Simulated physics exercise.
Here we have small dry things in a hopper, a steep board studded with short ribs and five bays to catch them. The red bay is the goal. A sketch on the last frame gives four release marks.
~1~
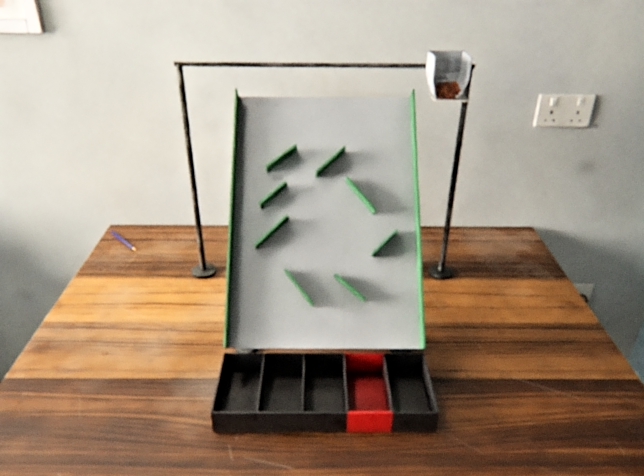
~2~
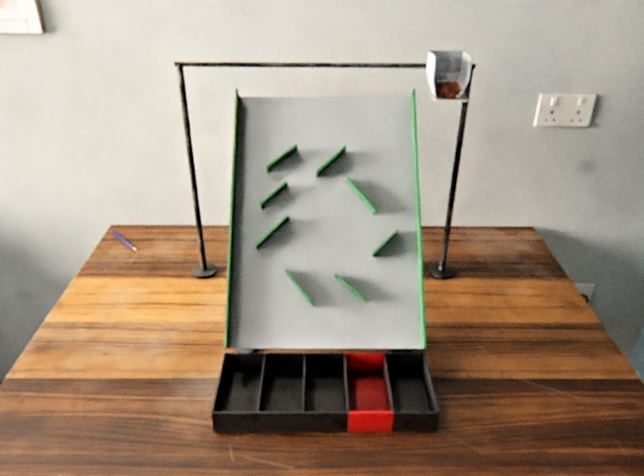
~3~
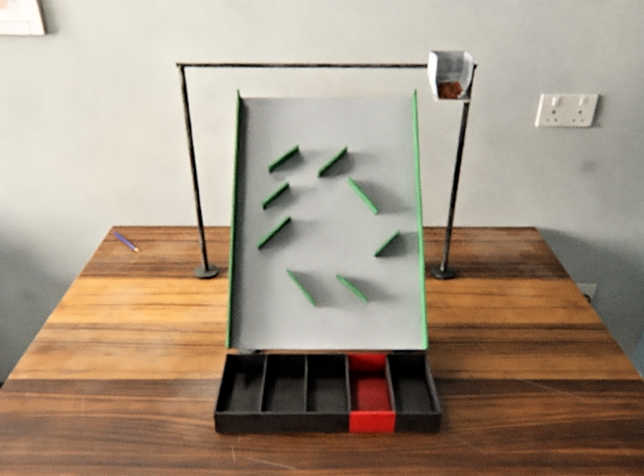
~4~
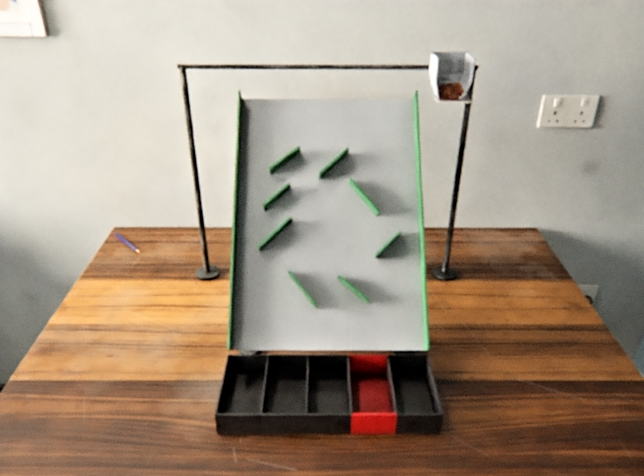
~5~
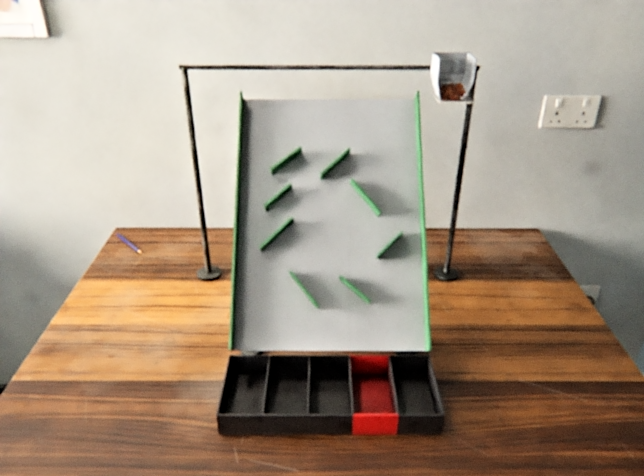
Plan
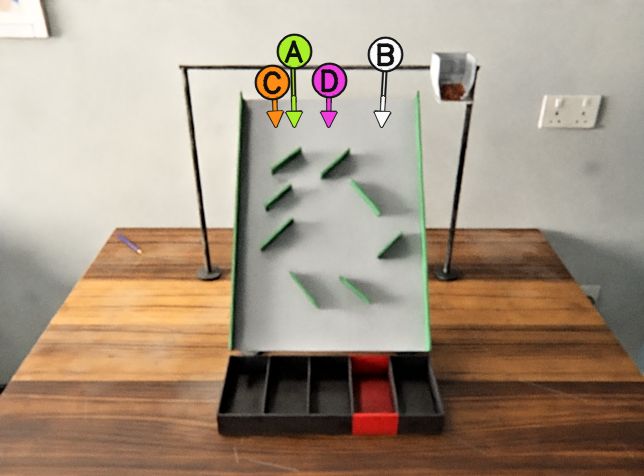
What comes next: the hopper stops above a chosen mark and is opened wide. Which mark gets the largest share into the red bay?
Choose D.
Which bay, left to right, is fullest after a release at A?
It is the first one.
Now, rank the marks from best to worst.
Best to worst: D, B, A, C.
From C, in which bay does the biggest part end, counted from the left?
The first.
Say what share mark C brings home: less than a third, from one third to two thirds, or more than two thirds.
Less than a third.
On the marked copy, mark A meets the board at (294, 121); mark B meets the board at (381, 121); mark C meets the board at (275, 121); mark D meets the board at (328, 121).
For mark A, a small part in the red bay, most in other bays, a small part held on the board.
For mark B, about a quarter in the red bay, about two thirds in other bays.
For mark C, none in the red bay, nearly all in other bays.
For mark D, about half in the red bay, about half in other bays.
